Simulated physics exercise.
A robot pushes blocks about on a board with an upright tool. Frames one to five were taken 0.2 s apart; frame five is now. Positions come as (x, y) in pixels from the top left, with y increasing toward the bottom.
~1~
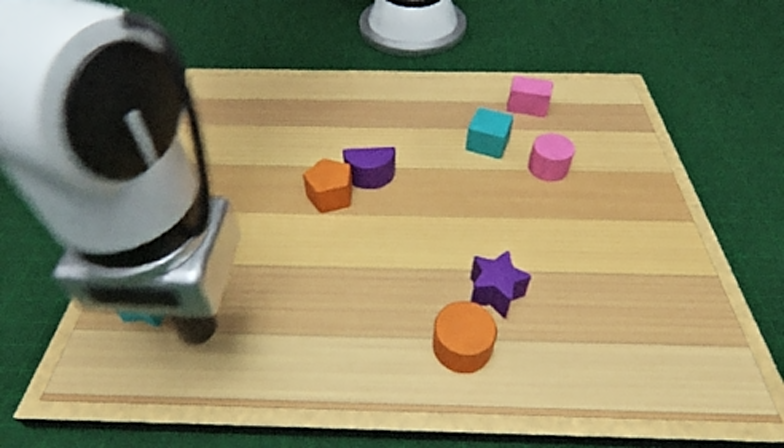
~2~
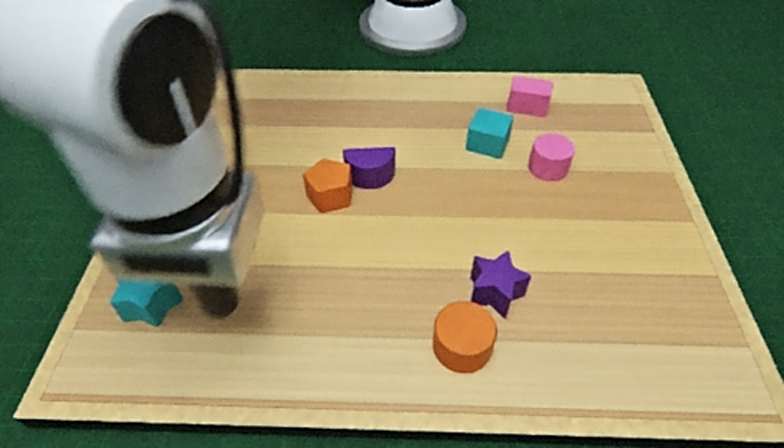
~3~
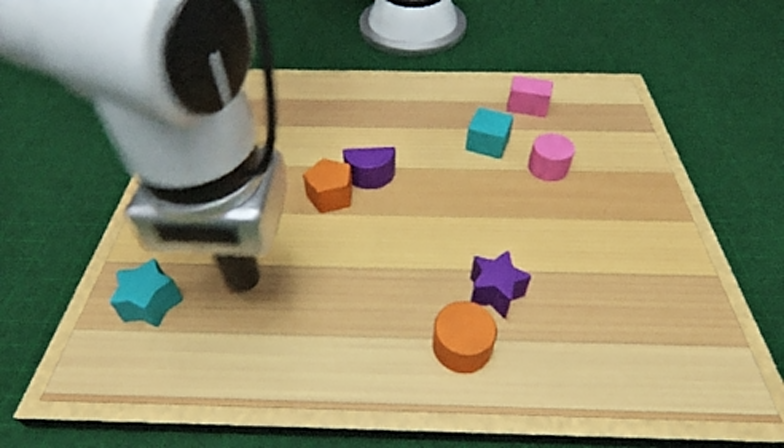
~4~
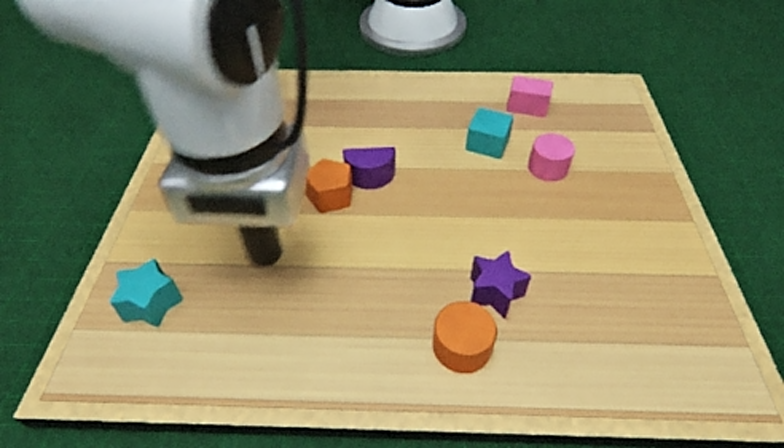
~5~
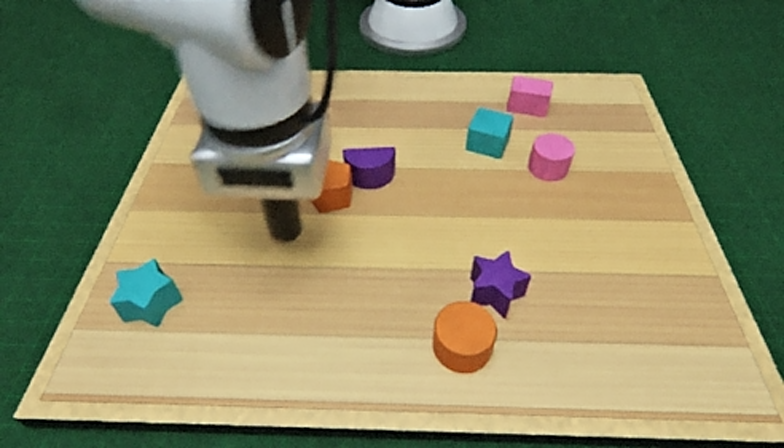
On a wooden board, a robot arm moving its upright tool away from a teal star, rightward and back, blocks staying still.
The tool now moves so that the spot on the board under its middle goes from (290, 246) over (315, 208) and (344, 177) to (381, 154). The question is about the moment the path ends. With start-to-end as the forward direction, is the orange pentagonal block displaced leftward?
The answer is yes.
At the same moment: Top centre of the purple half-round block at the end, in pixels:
The middle of the upper face of the purple half-round block will lie at about (413, 127) in the picture.
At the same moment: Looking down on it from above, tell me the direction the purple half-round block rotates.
It turns round clockwise.
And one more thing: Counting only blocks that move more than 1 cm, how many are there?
I'd say two blocks get shifted by more than about 1 cm.
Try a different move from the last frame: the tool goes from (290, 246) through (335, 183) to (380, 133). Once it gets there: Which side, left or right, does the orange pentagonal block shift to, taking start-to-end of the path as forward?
The shift is to the left of that direction.
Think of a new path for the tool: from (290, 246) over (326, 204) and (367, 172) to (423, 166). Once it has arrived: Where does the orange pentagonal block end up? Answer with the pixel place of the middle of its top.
At the end it should sit near (354, 129).
What follows on the original path. One third of the way, tool (313, 192); orange pentagonal block (335, 162); purple half-round block (376, 149), turned 25° clockwise.
Two thirds of the way, tool (343, 161); orange pentagonal block (354, 132), turned 30° anticlockwise; purple half-round block (396, 134), turned 105° clockwise.
At the end, tool (380, 139); orange pentagonal block (370, 111), turned 85° anticlockwise; purple half-round block (413, 127), turned 120° clockwise.
